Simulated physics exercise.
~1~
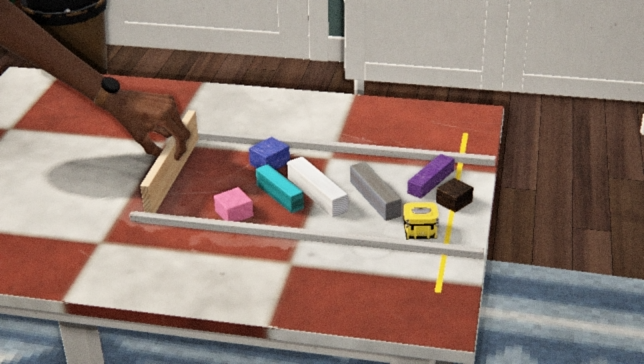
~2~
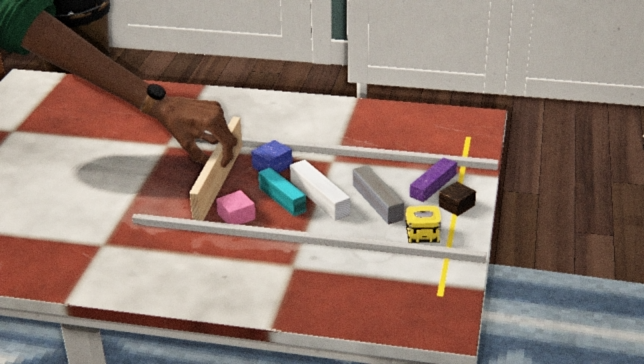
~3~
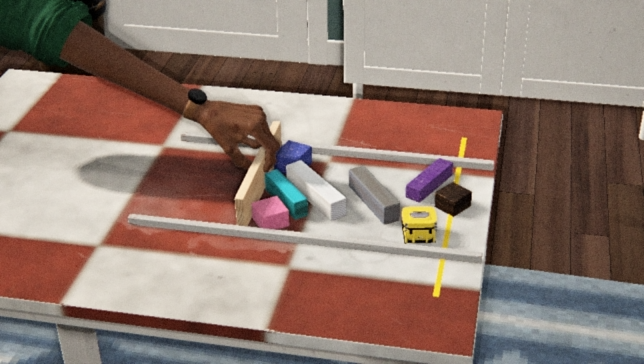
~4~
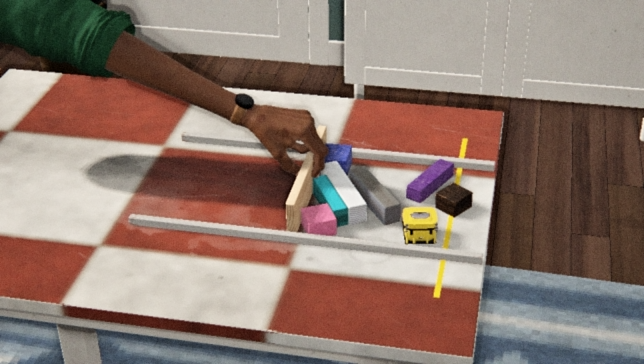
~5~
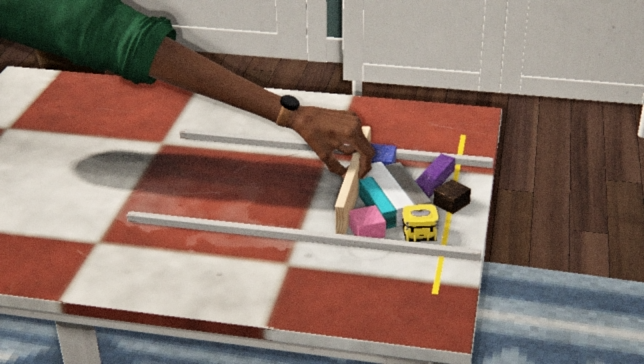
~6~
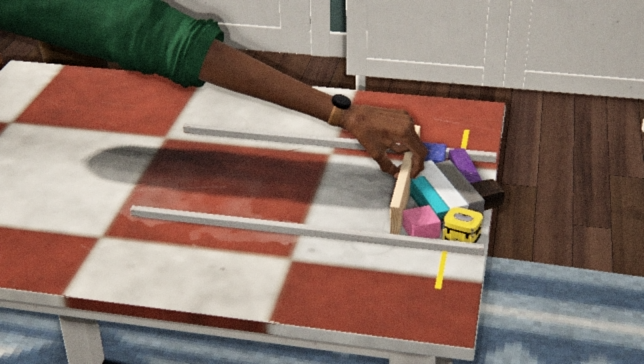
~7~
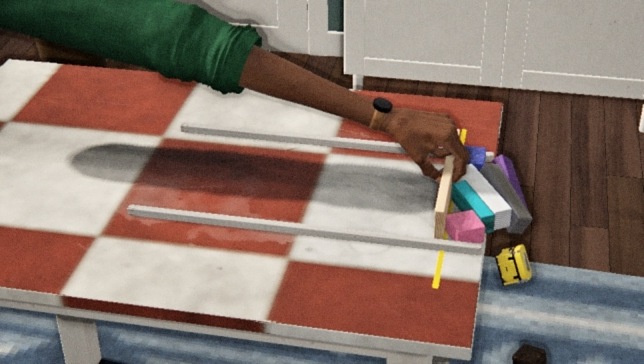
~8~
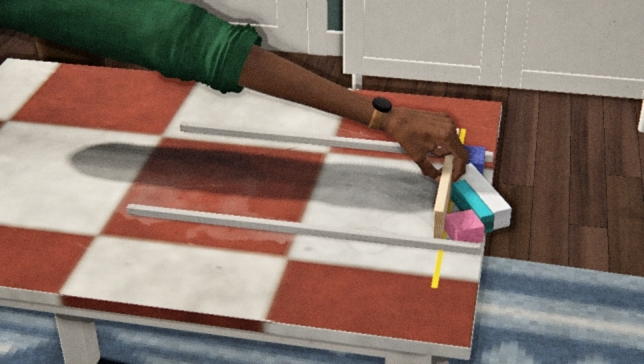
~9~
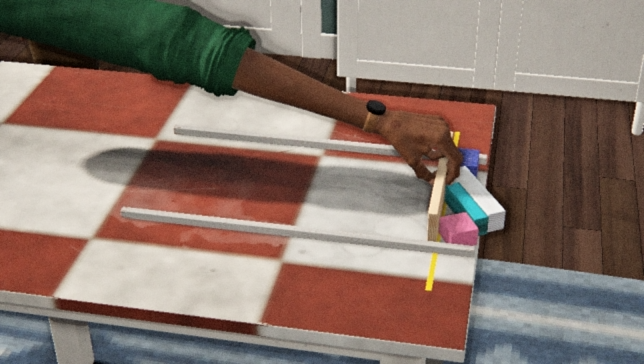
On a red and white checked tabletop, colourful blocks and bars lie scattered between two pale rails near a strip of yellow tape. A hand holding an upright wooden board slides it right along the channel, reaching the pink, teal and blue pieces first. The pieces bunch together and press into the grey, purple, black and yellow ones, pushing them toward the table's end. As the board reaches the tape, the black block, yellow case, grey bar and purple bar go over the edge. The board stops there, with the pink, teal, white and blue pieces still at the edge, some overhanging.
